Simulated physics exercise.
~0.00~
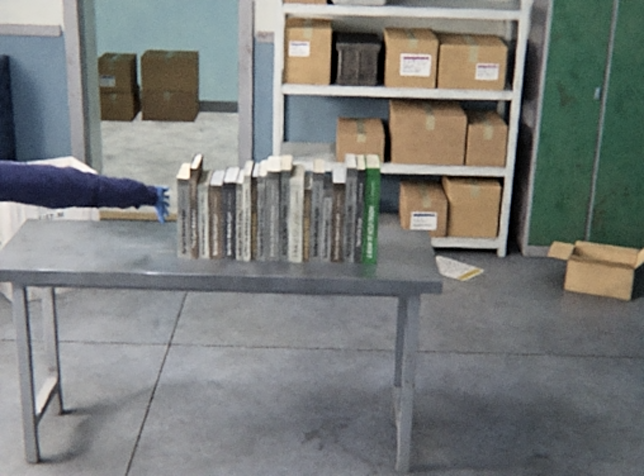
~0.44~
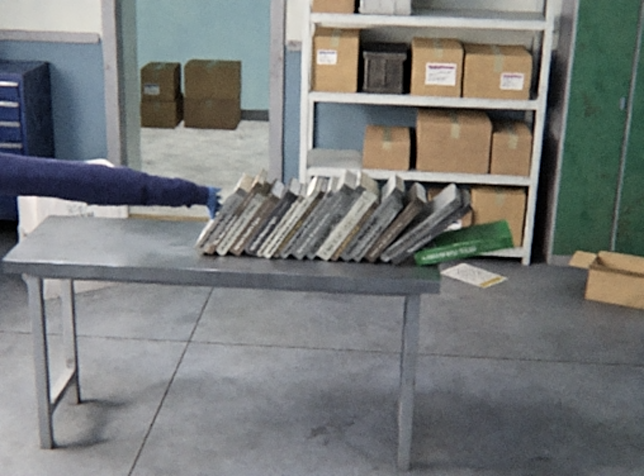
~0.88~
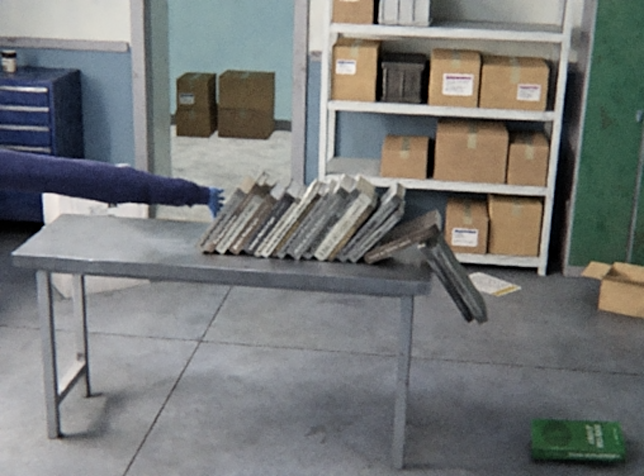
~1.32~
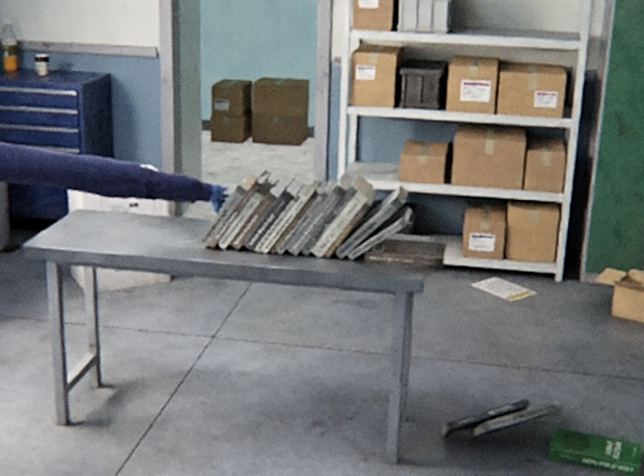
Row of upright books toppling rightward as a blue-sleeved arm pushes, the green end book and two others landing on the floor.
